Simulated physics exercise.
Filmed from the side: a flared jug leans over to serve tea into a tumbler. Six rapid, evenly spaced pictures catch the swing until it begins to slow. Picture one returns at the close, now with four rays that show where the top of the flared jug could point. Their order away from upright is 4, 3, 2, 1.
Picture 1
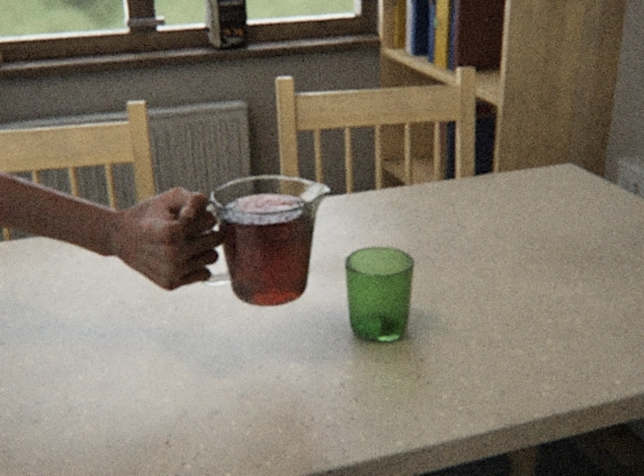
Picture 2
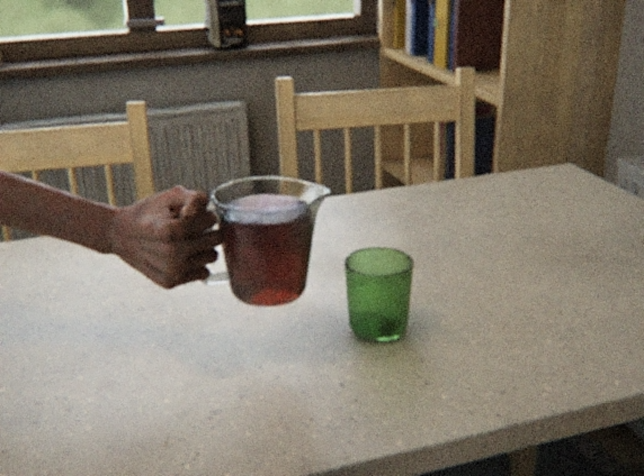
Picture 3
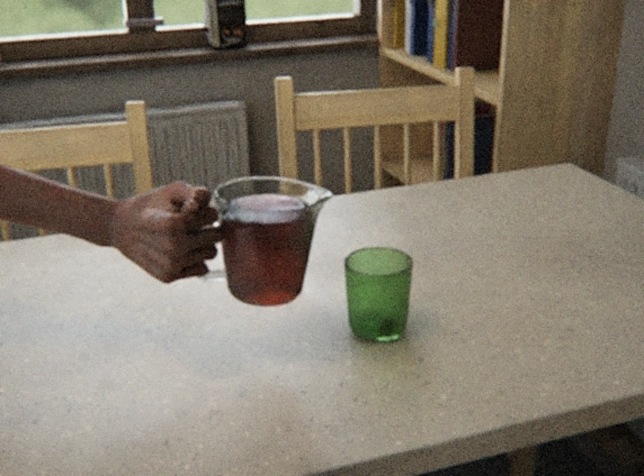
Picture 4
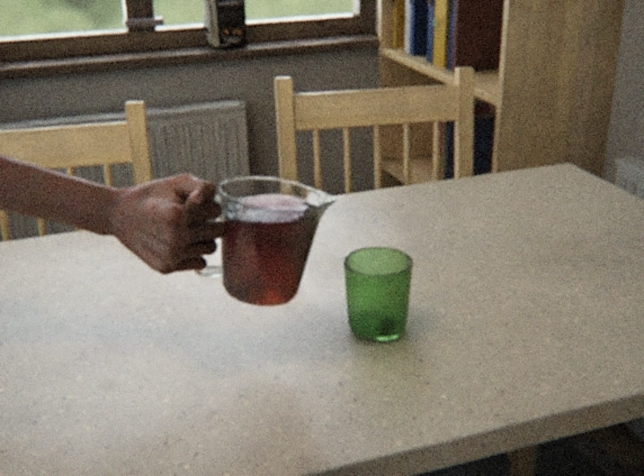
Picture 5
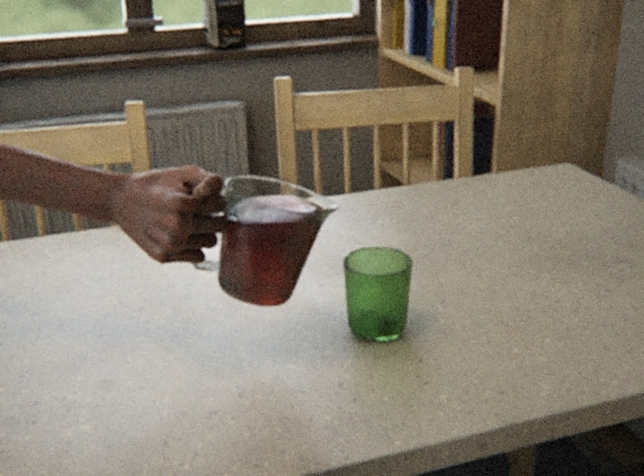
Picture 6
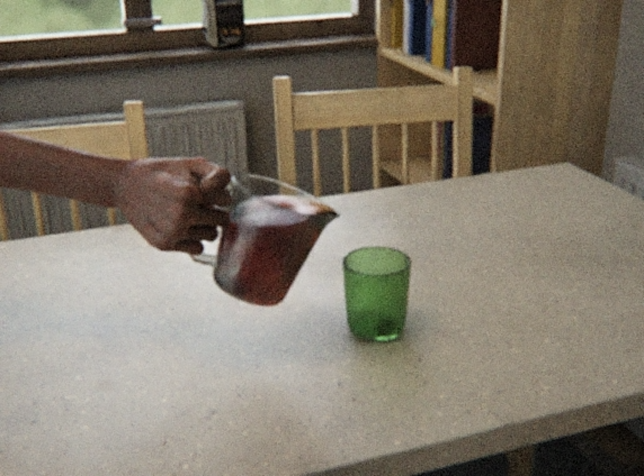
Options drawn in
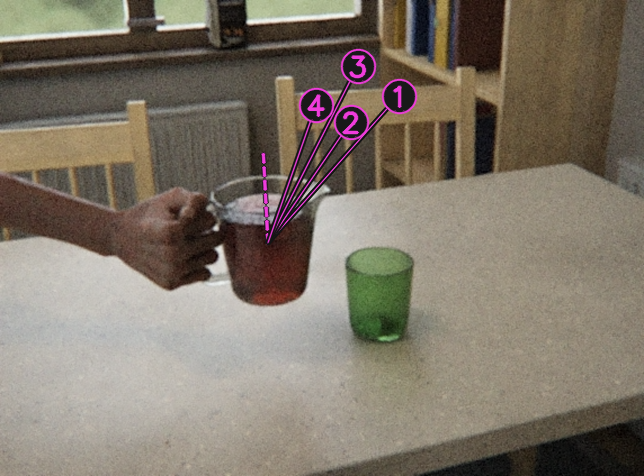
In a room with a window, a radiator and a bookshelf, a pale speckled table is seen from the side and slightly above. A hand at the left grips a clear flared jug of dark red tea, a green tumbler stands to its right, and two wooden chairs are behind. The hand gradually tilts the jug rightward, its spout lowering slightly, while the tumbler stays still.
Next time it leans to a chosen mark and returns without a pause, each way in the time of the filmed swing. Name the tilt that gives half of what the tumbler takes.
Best: 1.
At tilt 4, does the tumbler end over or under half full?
Under.
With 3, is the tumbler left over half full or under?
Under half.
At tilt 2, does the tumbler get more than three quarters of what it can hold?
No, less.
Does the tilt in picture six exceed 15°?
Yes, it does.
On the marked copy, 1 at (387, 108); 2 at (341, 135); 3 at (349, 81); 4 at (310, 121).
For tilt 1, the tumbler ends with about 51 % of what it can hold.
For tilt 2, the tumbler ends with about 33 % of what it can hold.
For tilt 3, the tumbler ends with about 18 % of what it can hold.
For tilt 4, the tumbler ends with about 5 % of what it can hold.
